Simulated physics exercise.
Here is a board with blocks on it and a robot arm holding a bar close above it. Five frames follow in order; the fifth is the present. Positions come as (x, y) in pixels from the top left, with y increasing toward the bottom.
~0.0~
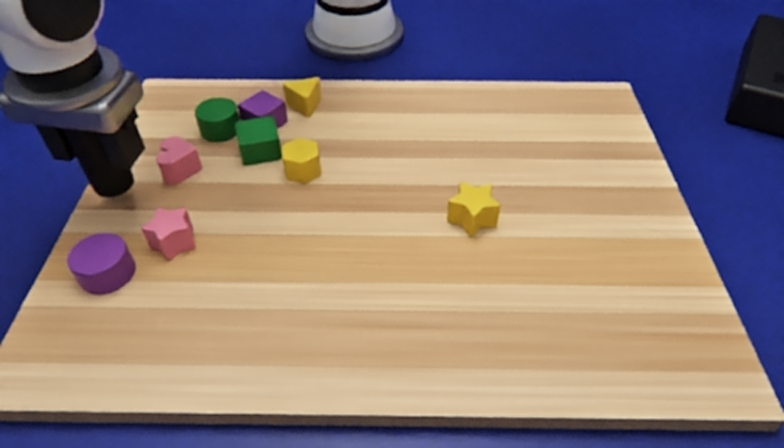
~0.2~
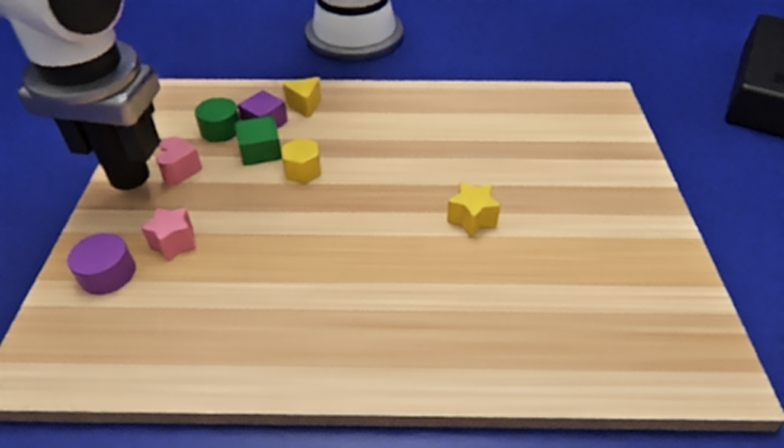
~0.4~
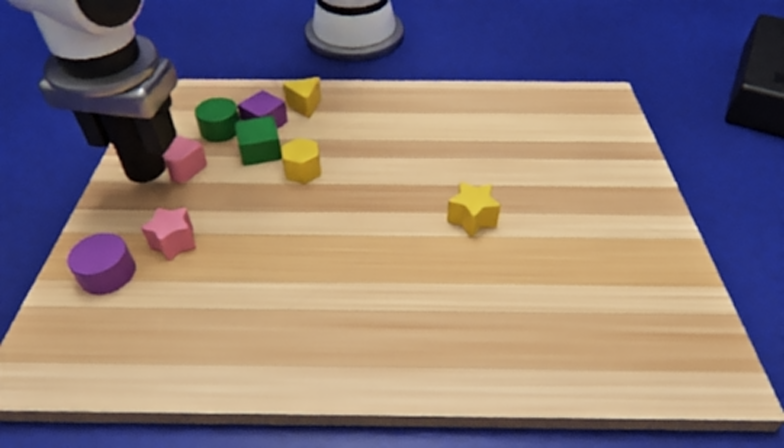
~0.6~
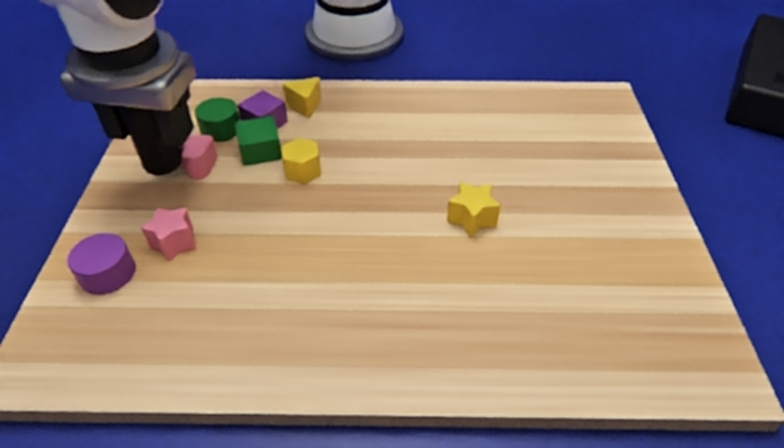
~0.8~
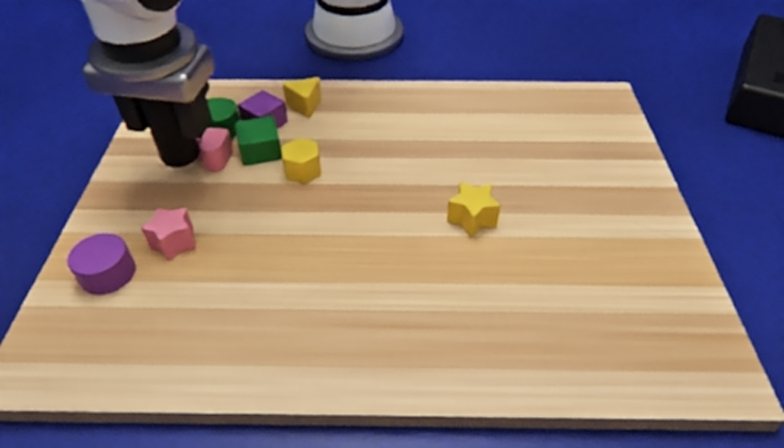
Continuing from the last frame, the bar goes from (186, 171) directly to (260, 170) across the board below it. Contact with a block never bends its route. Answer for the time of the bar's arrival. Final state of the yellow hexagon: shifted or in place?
Here's my answer: The yellow hexagon remains in position.
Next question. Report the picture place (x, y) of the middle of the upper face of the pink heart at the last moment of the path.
Most likely (263, 128).
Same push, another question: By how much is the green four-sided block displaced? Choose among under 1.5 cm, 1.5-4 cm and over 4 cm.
My estimate: Beyond 4 cm.
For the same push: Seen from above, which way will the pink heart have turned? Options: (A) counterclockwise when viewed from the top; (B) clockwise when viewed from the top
Correct choice: A.
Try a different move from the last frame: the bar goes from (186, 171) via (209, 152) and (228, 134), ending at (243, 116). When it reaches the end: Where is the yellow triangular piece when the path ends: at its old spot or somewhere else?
It's moved.
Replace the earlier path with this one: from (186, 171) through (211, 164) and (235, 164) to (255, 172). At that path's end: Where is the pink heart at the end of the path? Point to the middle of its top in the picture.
In the picture, it is at (259, 128).
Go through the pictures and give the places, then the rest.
In the first picture, bar tip at (115, 185); block tops, pink heart at (174, 149); green four-sided block at (256, 130); yellow hexagon at (300, 150).
In the second picture, bar at (130, 179); blocks unchanged.
In the third picture, bar at (147, 172); pink heart at (179, 147).
In the fourth picture, bar at (163, 164); pink heart at (192, 144).
In the fifth picture, bar at (181, 157); pink heart at (209, 137); green four-sided block at (256, 130); yellow hexagon at (300, 150).
The first path, step by step. Halfway along, bar at (220, 156); pink heart at (239, 131), turned 20° anticlockwise; green four-sided block at (275, 125).
At the end, bar at (257, 155); pink heart at (263, 128), turned 45° anticlockwise; green four-sided block at (296, 116), turned 15° anticlockwise; yellow hexagon in place.
